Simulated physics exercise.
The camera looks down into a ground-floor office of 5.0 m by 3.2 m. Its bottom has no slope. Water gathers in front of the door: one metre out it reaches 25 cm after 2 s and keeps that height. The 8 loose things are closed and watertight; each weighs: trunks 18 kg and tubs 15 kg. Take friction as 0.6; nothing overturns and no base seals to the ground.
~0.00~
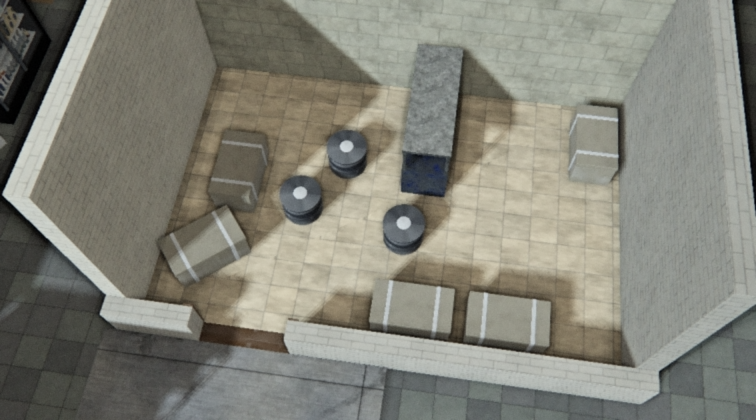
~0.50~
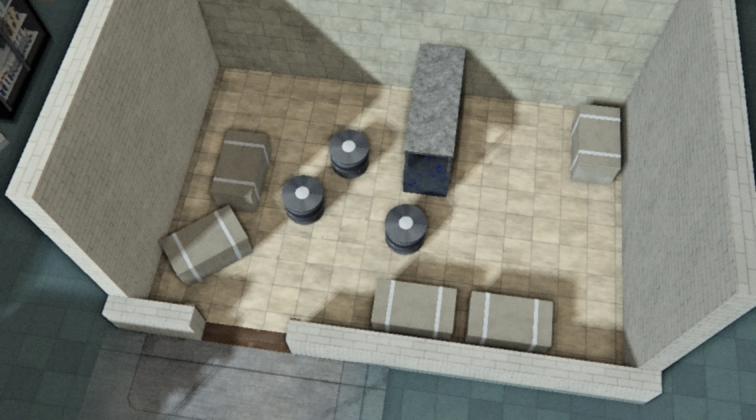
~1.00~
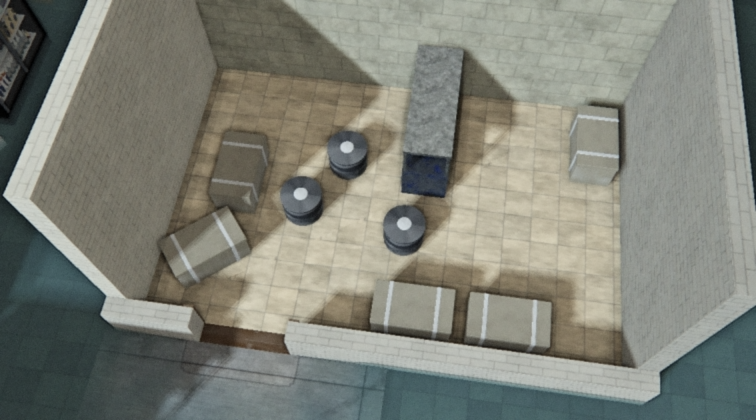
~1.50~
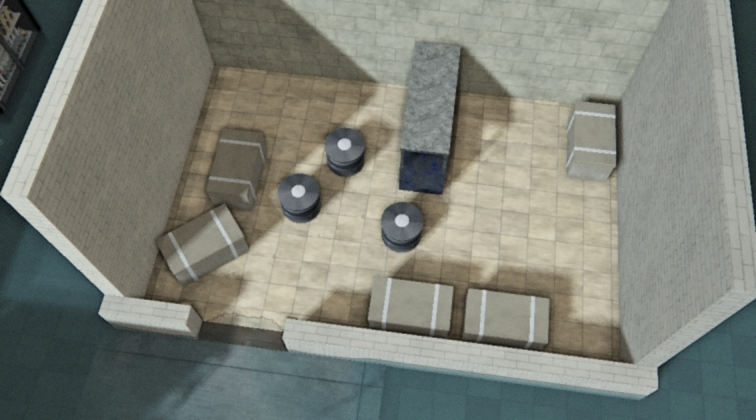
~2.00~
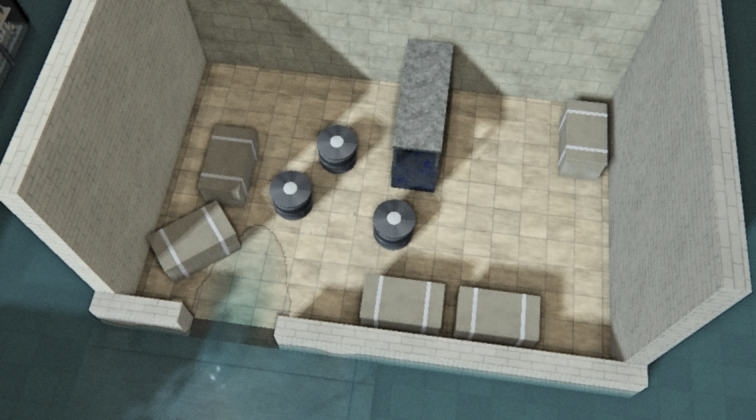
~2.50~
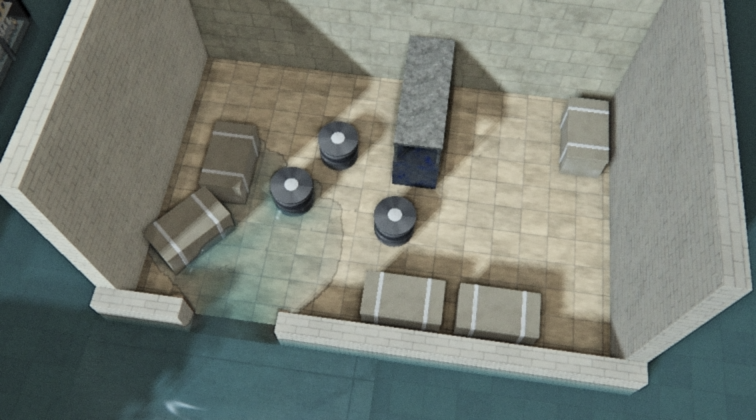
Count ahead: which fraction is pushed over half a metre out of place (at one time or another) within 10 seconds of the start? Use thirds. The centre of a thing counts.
It is from one to two thirds.
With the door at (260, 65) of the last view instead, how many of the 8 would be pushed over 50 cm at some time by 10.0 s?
Then 6.
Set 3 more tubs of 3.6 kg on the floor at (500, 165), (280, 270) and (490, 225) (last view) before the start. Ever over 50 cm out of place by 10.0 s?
In that order: Less, past it, past it.
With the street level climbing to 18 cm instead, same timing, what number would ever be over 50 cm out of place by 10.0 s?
Then 2.
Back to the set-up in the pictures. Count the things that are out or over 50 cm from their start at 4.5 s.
By then 3.
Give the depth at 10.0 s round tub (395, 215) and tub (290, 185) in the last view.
About 6 and 15 cm.
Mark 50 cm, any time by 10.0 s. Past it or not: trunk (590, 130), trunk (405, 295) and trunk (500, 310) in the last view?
In turn: Short of it, under, short of it.
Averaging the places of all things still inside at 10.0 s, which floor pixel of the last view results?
At about (395, 189).
After 3.5 s 0 of 8 are over 50 cm from their spots; 1 afloat.
After 4.5 s 3 of 8 are over 50 cm from their spots; 2 afloat.
After 7.0 s 3 of 8 are over 50 cm from their spots; 4 afloat.
After 10.0 s 5 of 8 are over 50 cm from their spots, and 5 have been at some point; 5 afloat.
